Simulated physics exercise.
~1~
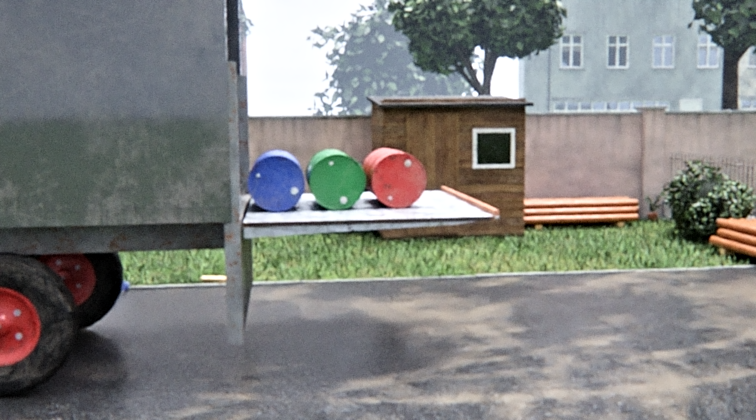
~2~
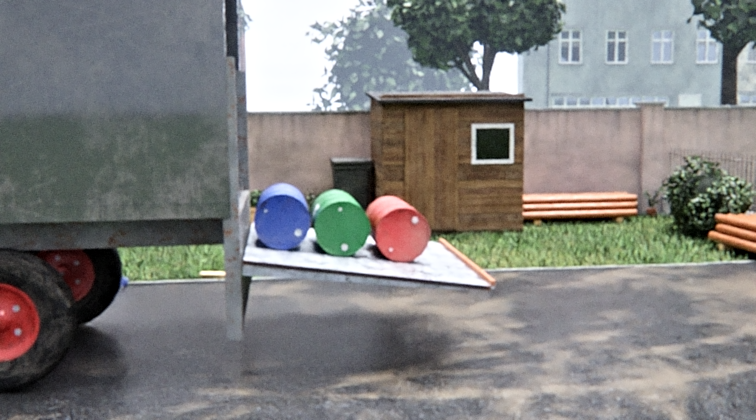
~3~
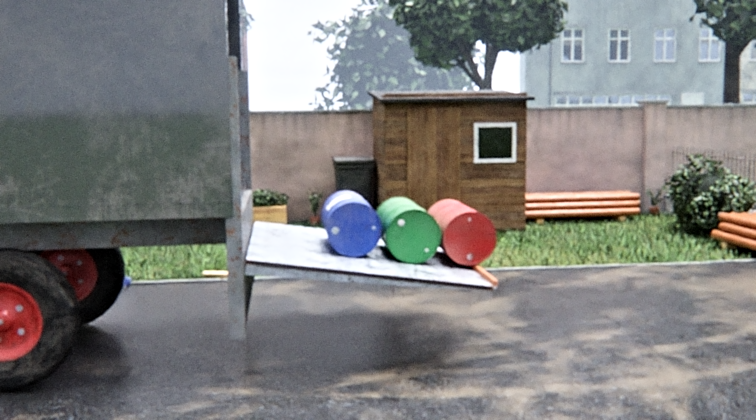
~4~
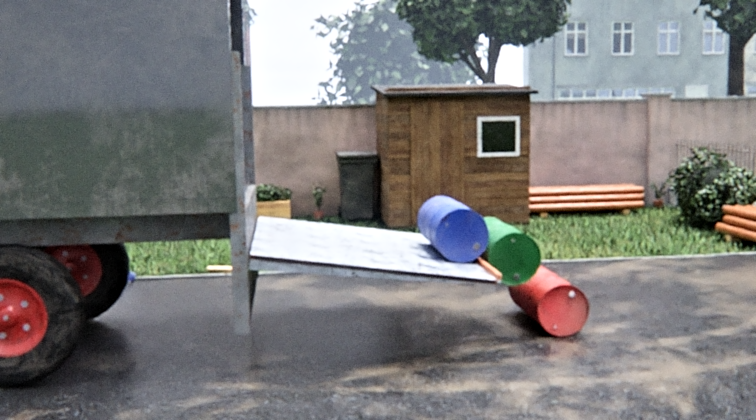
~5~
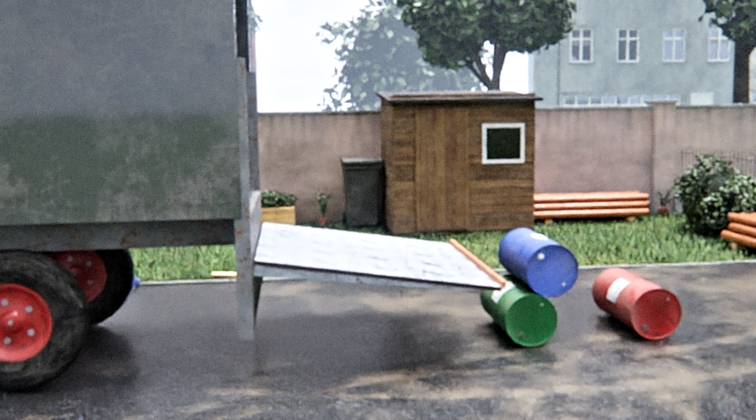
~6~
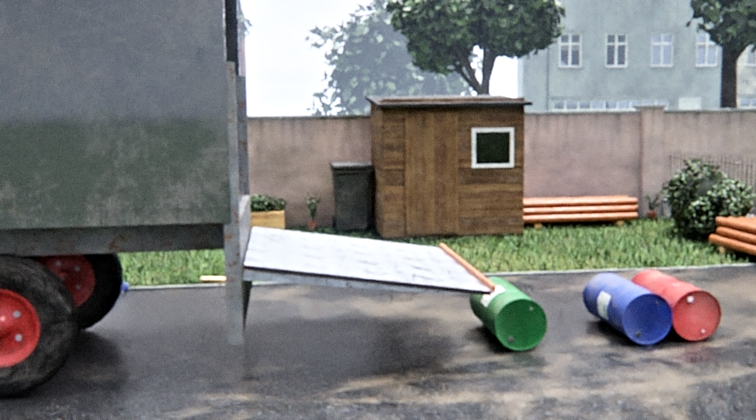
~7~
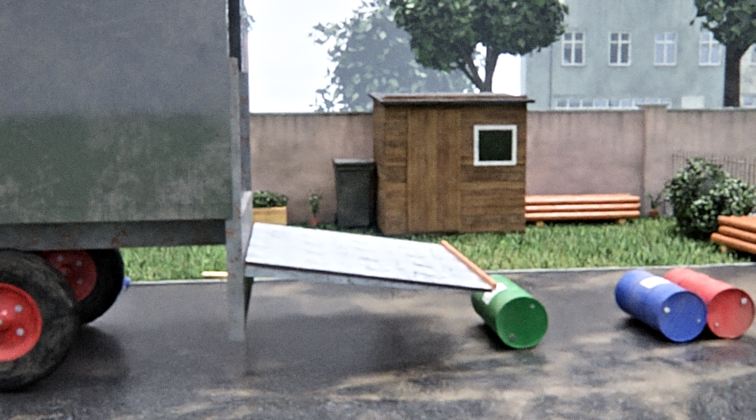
A tail-lift tilts down and three coloured drums roll off its edge onto the ground.
